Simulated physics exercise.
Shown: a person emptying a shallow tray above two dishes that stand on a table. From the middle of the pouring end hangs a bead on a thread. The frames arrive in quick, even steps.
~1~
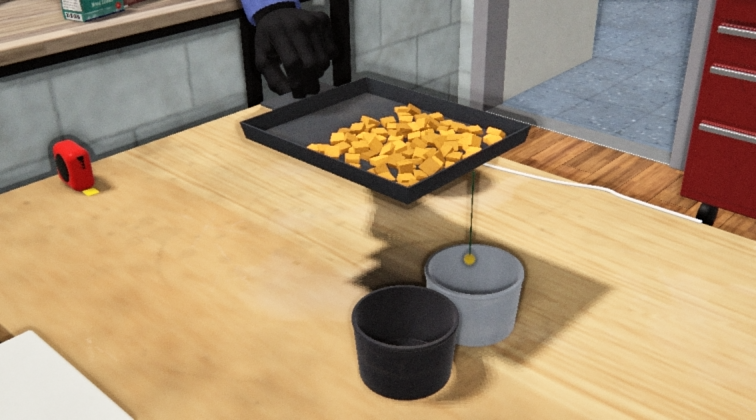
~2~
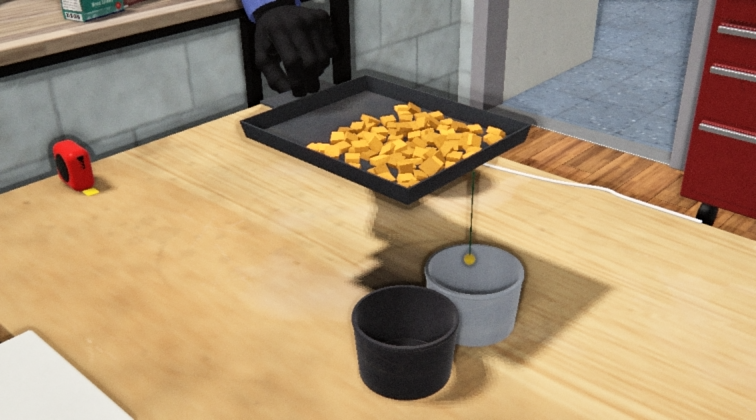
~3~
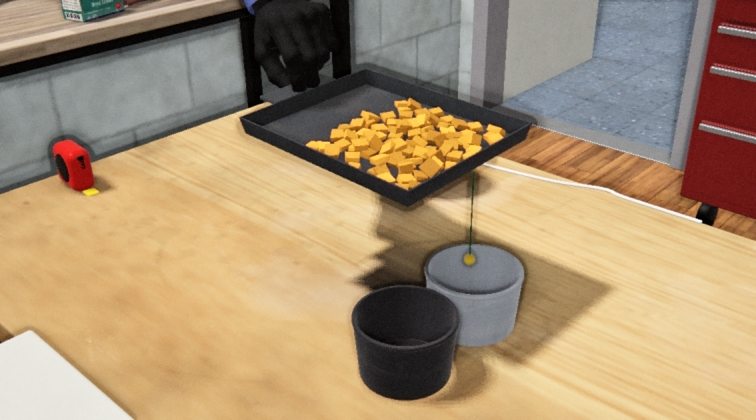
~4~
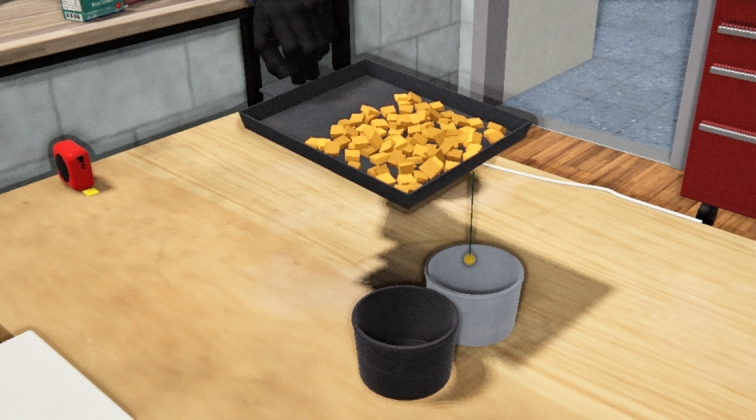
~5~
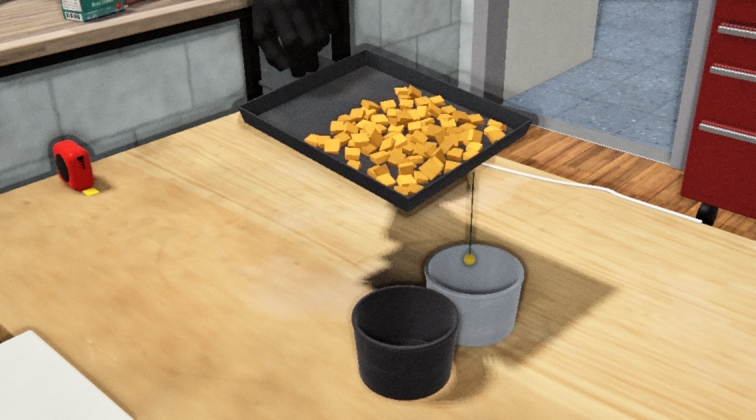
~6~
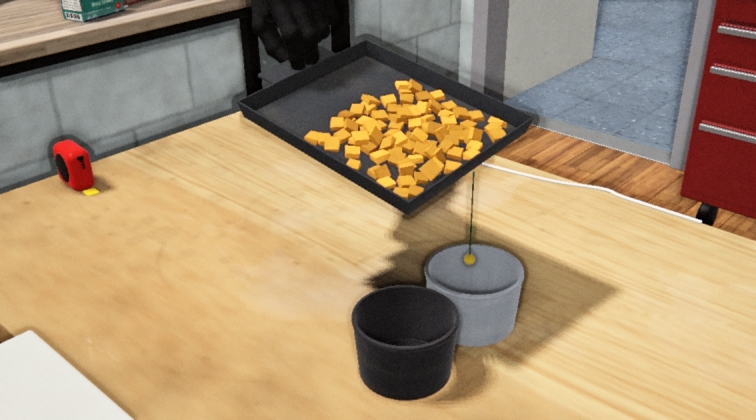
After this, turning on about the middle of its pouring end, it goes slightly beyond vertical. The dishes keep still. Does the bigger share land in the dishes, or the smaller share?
The bigger share lands in them.
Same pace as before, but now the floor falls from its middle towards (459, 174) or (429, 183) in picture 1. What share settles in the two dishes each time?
About 30 % and 70 %.
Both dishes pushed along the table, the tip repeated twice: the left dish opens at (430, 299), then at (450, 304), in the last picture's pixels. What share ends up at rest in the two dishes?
About 80 per cent, then about 60 per cent.
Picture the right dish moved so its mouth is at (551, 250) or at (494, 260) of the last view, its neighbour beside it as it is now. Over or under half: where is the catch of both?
Place 1: Lower than half; place 2: Higher than half.
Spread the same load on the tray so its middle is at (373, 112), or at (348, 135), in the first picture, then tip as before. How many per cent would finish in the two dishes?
Some 90 and then some 90 per cent.
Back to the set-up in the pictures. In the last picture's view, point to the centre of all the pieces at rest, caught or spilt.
It settles centred around (410, 355).
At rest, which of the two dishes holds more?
It's the leftmost dish that ends with more.
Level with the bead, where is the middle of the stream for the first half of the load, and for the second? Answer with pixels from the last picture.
Starting near (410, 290), moving on to near (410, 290).
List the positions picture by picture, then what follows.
In the first picture, corners of the pouring end at (408, 185) and (526, 125), level; middle of the load at (411, 147), small crackers; left dish at (445, 359); right dish at (512, 308); bead on its thread at (470, 259).
In the second picture, corners of the pouring end at (408, 186) and (526, 125), level; middle of the load at (411, 147).
In the third picture, corners of the pouring end at (408, 188) and (526, 123), tipped barely, lowest at the left corner; middle of the load at (411, 145).
In the fourth picture, corners of the pouring end at (408, 191) and (527, 121), tipped a little, lowest at the left corner; middle of the load at (411, 143).
In the fifth picture, corners of the pouring end at (408, 195) and (527, 119), tipped a little, lowest at the left corner; middle of the load at (411, 140).
In the sixth picture, corners of the pouring end at (408, 198) and (528, 117), tipped a little, lowest at the left corner; middle of the load at (411, 138); left dish at (445, 359); right dish at (512, 308).
Soon after the last picture, tray tipped steeply; all on the tray.
A little later, tray tipped right over; about two thirds on the tray; about a quarter in the left dish; a small part outside both; a stray few in the air.
Later still, tray tipped past a quarter turn; most in the left dish; a small part outside both.
At rest, tray tipped past a quarter turn; most in the left dish; none in the right dish; a small part outside both.
